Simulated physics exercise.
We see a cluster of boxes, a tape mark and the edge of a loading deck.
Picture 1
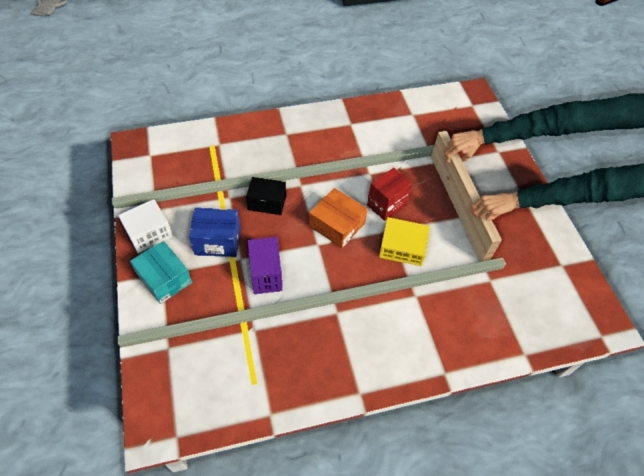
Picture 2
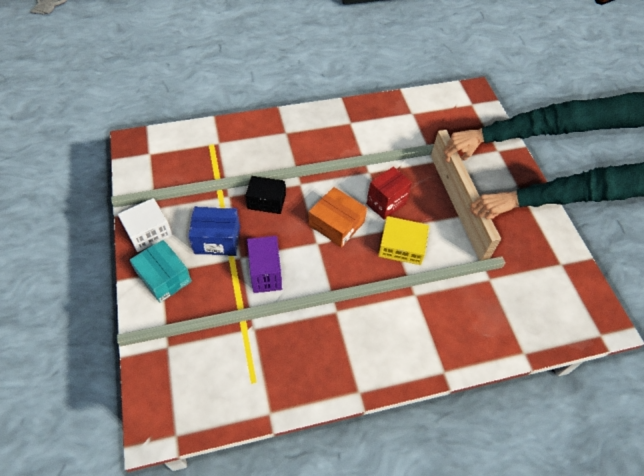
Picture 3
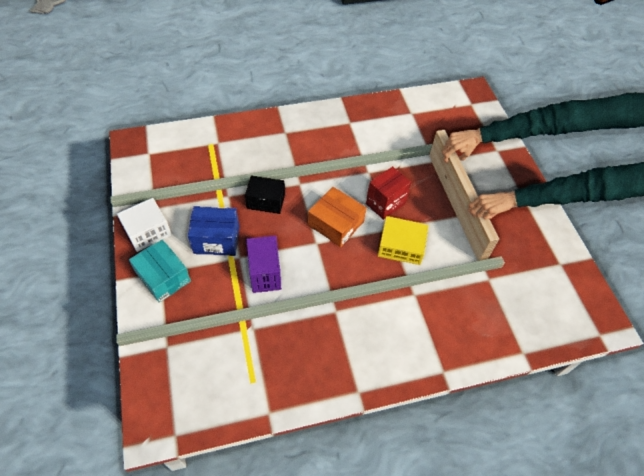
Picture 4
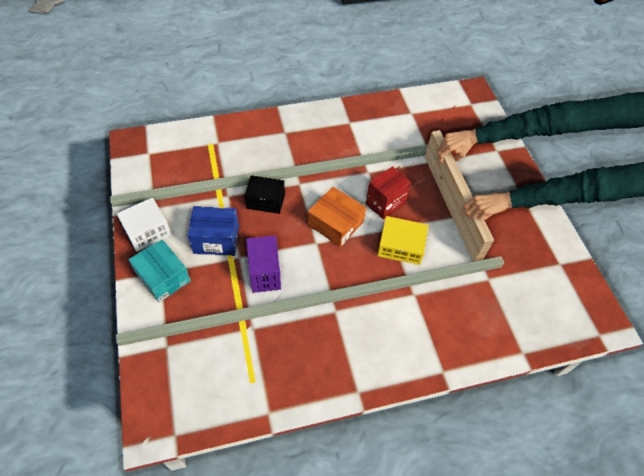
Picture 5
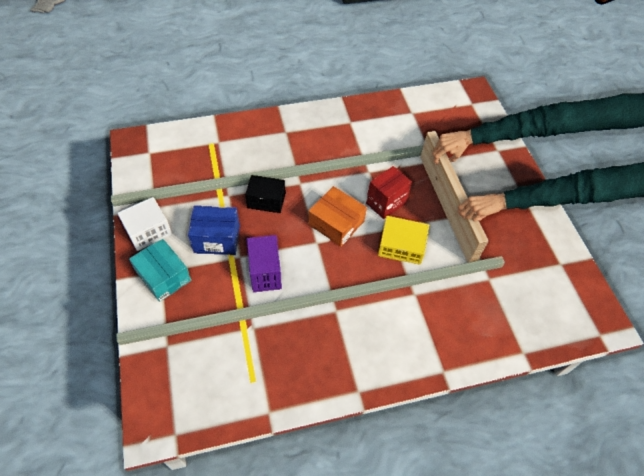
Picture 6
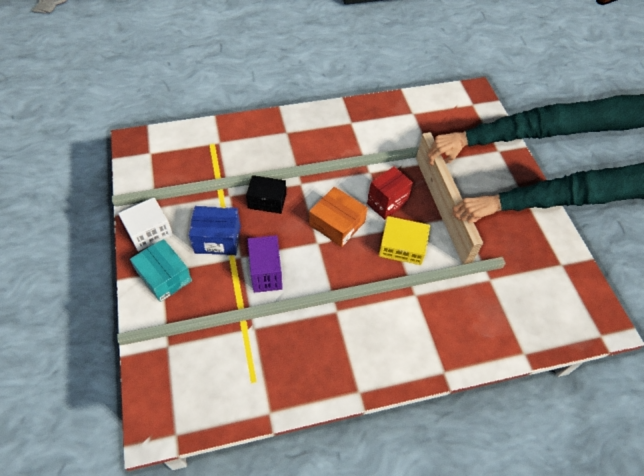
In this clip, two hands slide a wooden plank slightly left between two pale rails on a red-and-white checkered board, while the eight colored boxes scattered between the rails and around a yellow line show no clear movement.
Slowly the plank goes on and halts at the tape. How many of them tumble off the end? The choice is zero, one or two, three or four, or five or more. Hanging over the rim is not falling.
Outcome: The number that fall off is zero.
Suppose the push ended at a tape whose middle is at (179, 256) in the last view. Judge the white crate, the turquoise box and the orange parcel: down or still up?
The white crate goes over; the turquoise box is lost; the orange parcel stays on.
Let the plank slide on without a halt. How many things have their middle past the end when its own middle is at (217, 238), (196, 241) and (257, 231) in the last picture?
Past the end: 1, 2 and 0.
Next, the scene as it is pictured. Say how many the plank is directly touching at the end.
The number is 3.
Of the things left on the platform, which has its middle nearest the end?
The white crate.
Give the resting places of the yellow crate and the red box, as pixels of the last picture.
First (215, 293), then (204, 227).
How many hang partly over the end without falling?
2 of them.
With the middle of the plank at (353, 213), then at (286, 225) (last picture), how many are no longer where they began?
3 and 6.
Early on, none off yet; white crate at rest near (146, 224); turquoise box at rest near (162, 270); blue box at rest near (216, 231).
A while later, none off yet; white crate travelled a little near (142, 223); turquoise box at rest near (162, 270); blue box travelled about its own width near (186, 230).
Finally, the number that fall off is zero.
